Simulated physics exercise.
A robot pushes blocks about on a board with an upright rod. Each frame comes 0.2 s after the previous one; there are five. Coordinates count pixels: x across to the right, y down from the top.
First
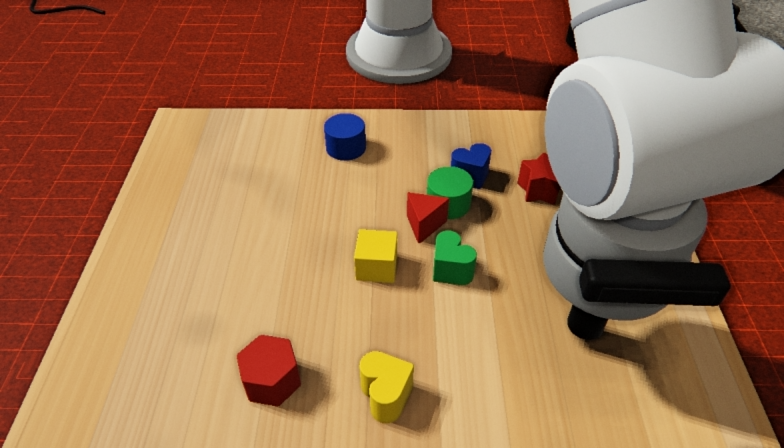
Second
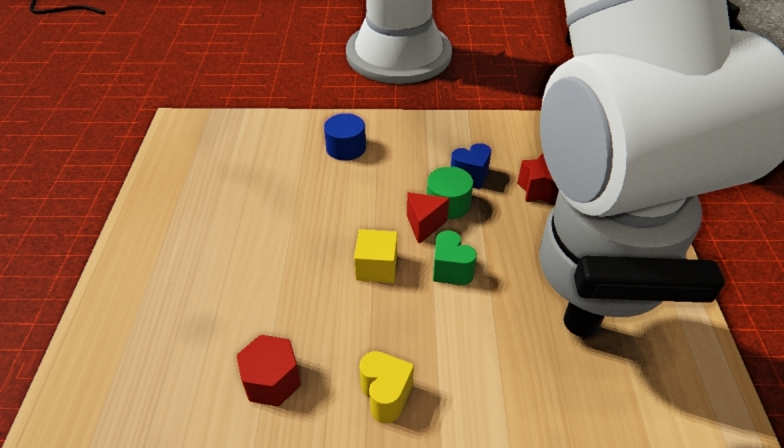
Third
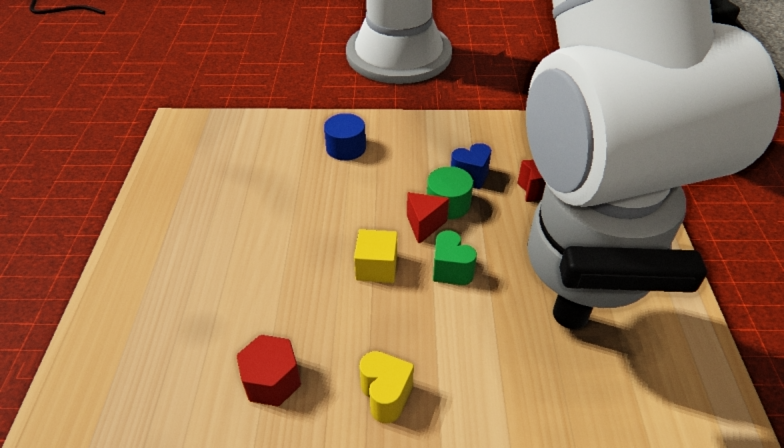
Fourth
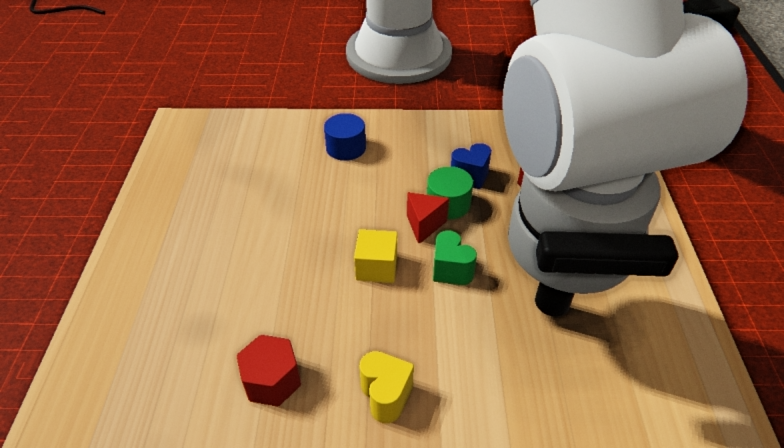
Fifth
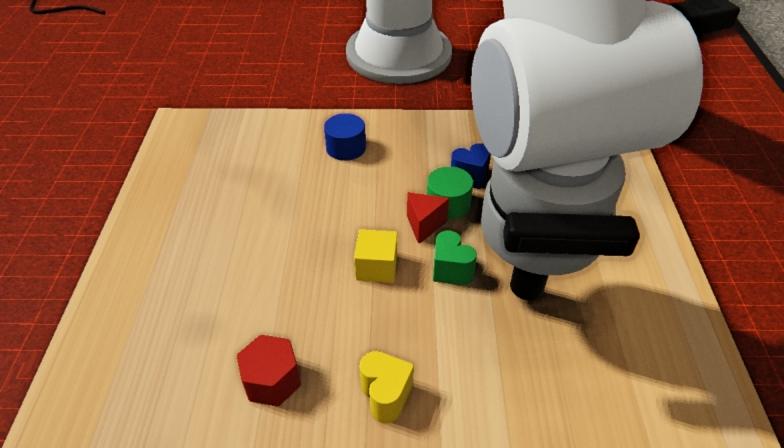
A light wooden board on a red patterned floor is seen from a fixed, raised viewpoint, with a pale robot base behind it. A blue cylinder and blue heart sit toward the back, a green cylinder, red triangle, yellow square block and green heart near the middle, and a red hexagon and yellow heart in front. From the right, the white robot arm glides left and slightly back with its dark rod, gradually covering a red block, while the blocks stay still.
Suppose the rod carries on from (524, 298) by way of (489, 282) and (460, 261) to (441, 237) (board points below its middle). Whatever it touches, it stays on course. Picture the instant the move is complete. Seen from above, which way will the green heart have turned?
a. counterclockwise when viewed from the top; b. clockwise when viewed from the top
My answer is option a.
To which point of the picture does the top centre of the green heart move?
Its top face will be centred at roughly (406, 224).
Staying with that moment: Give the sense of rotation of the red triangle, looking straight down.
With the clock.
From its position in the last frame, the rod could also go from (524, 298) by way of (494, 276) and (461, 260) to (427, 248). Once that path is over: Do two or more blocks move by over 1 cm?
I expect not.
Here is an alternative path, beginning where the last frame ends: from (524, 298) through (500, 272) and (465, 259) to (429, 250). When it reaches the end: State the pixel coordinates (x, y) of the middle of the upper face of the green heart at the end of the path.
In the picture, it is at (427, 251).
What follows on the original path. One third of the way, rod (490, 272); nothing pushed yet.
Two thirds of the way, rod (461, 251); green heart (422, 236), turned 25° anticlockwise.
At the end, rod (442, 227); yellow square block (369, 245), turned 15° anticlockwise; red triangle (422, 199), turned 25° clockwise; green cylinder still; green heart (406, 224), turned 60° anticlockwise.
